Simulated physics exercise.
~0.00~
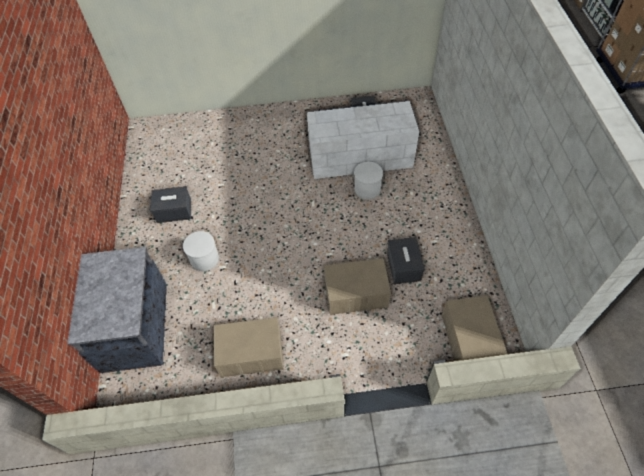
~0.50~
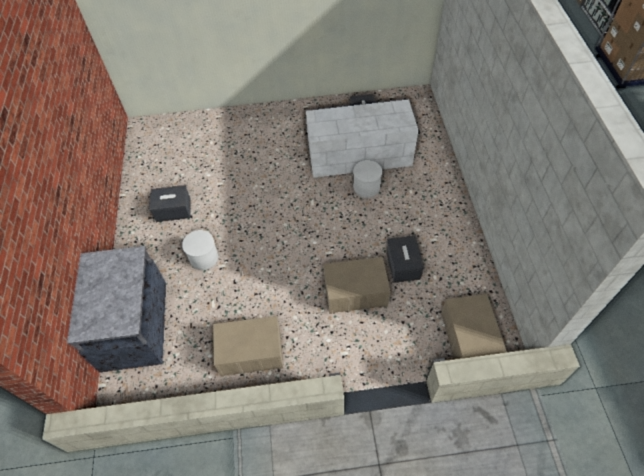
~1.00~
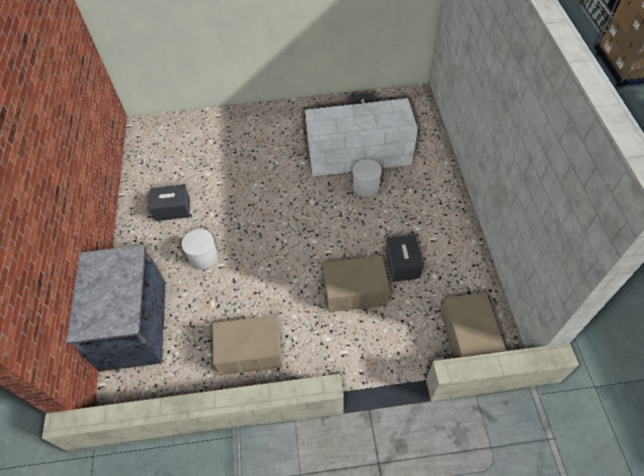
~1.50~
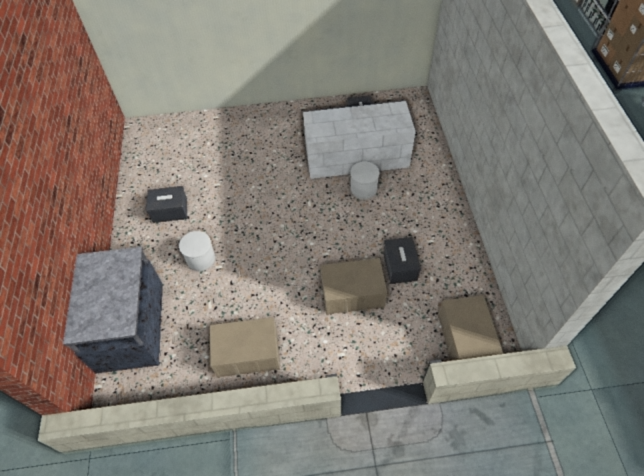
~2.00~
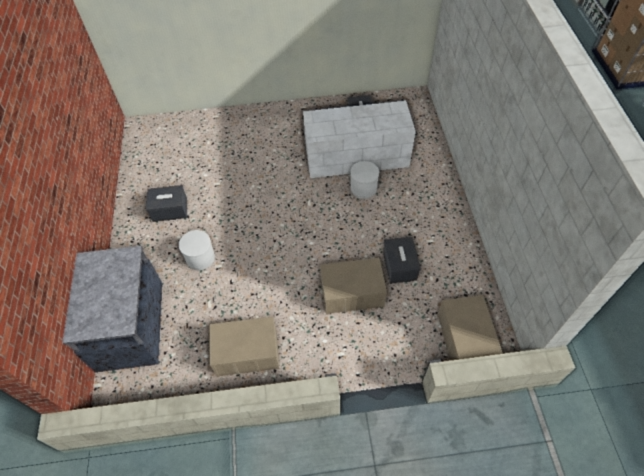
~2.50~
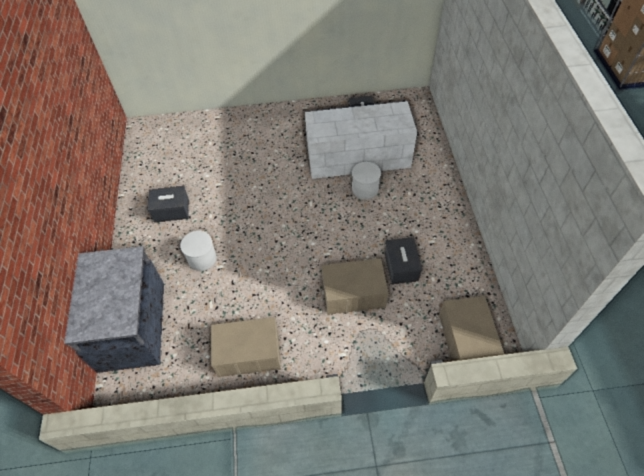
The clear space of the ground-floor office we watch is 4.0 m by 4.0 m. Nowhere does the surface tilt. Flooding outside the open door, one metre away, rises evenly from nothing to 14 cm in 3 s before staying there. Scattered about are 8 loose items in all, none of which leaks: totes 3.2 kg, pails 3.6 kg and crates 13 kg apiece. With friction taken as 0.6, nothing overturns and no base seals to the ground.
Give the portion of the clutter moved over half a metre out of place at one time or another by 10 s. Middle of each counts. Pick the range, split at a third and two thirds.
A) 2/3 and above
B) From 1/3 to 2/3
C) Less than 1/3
C.
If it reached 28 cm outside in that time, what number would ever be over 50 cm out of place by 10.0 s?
Then the count would be 5.
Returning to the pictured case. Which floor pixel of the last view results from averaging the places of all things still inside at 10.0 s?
Around (311, 220).
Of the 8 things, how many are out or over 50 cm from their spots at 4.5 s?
Count: 0.
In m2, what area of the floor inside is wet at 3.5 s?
Roughly 1.5 m2.
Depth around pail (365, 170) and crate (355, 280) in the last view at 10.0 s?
Depths: Near 3 cm, then near 4 cm.
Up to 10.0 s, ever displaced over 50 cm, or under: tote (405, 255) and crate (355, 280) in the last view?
Bigger; bigger.
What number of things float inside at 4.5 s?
Total: 0.
After 3.5 s 0 of 8 are over 50 cm from their spots; 0 afloat.
After 4.5 s 0 of 8 are over 50 cm from their spots; 0 afloat.
After 7.0 s 2 of 8 are over 50 cm from their spots; 1 afloat.
After 10.0 s 2 of 8 are over 50 cm from their spots, and 2 have been at some point; 1 afloat.
